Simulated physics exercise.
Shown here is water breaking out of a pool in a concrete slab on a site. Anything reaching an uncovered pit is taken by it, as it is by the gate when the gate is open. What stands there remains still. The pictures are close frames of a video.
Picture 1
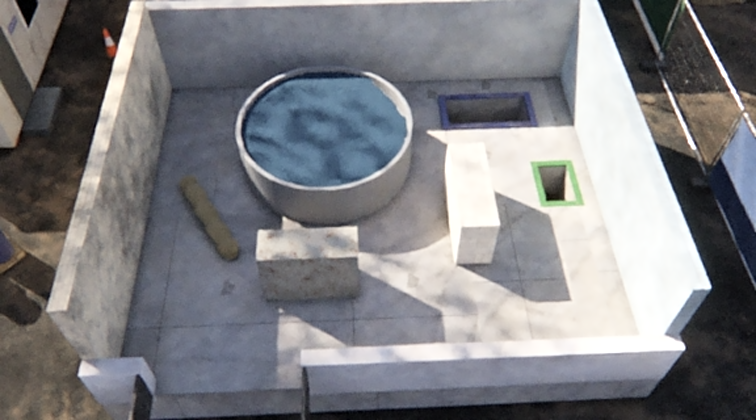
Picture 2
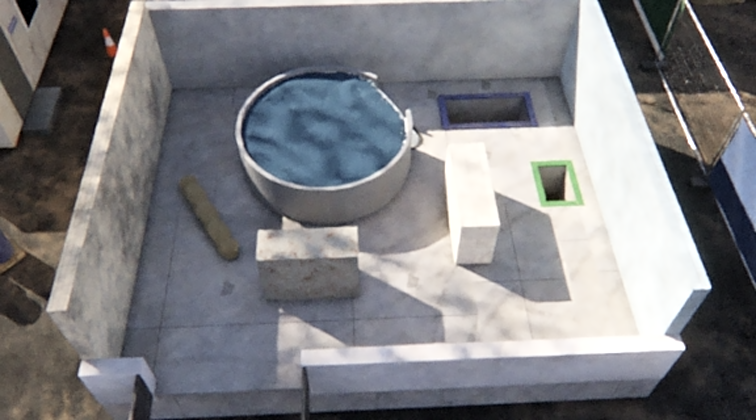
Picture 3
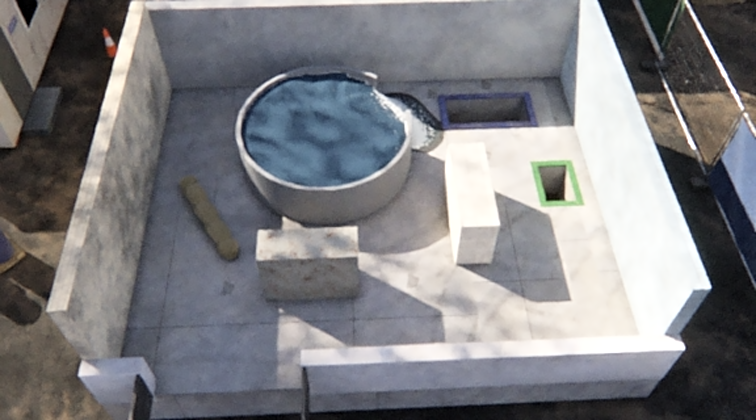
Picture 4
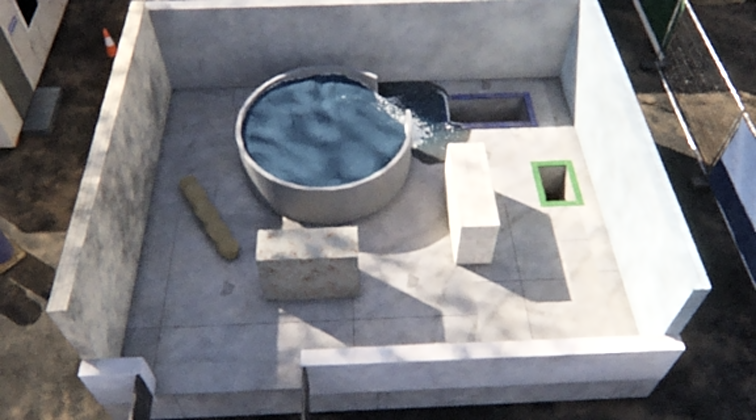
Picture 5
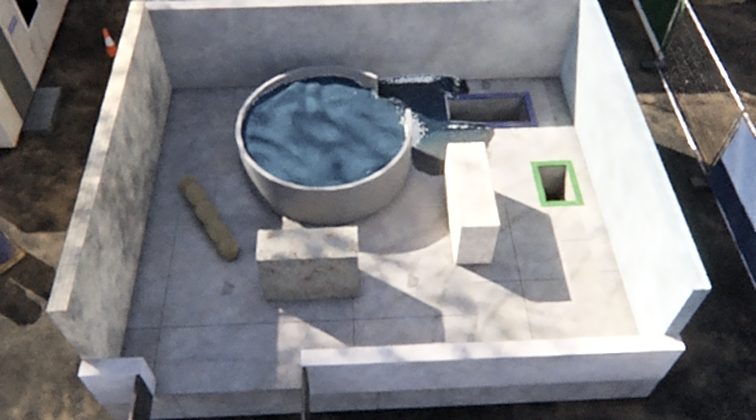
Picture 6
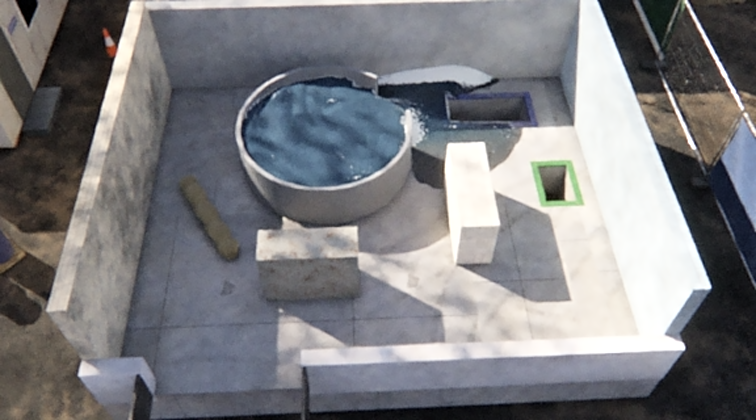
Water in a round concrete pool lies still, then breaks out through a gap in the right rim and spreads rightward across the walled slab, around the blue-edged opening and toward the back wall and pale upright block.
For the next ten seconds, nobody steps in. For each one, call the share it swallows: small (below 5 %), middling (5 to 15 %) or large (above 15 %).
Calls: Gate - small; blue pit - large; green pit - large.
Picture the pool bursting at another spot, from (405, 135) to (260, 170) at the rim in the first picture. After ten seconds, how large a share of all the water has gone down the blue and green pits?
Approximately, blue takes 8 % and green takes 12 %.
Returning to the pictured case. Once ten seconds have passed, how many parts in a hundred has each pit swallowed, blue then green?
Estimated: 38 per cent and 16 per cent respectively.
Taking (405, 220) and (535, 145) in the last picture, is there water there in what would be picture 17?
First spared, then swamped.
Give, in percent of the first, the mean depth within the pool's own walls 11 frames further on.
That comes to about 66 per cent.
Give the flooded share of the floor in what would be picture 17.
Estimate: Near 25 %.
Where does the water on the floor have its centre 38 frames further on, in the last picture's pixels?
Around (375, 154).
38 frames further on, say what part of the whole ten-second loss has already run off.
It would be around 75 %.
A moment on, water covers 20 % of the floor; the gate 0 %, the blue pit 6 %, the green pit 0 %.
Next, water covers 25 % of the floor; the gate 0 %, the blue pit 12 %, the green pit 1 %.
Then, water covers 35 % of the floor; the gate 0 %, the blue pit 21 %, the green pit 4 %.
Later, water covers 50 % of the floor; the gate 0 %, the blue pit 31 %, the green pit 11 %.
In the end, water covers 85 % of the floor; the gate 0 %, the blue pit 39 %, the green pit 17 %.
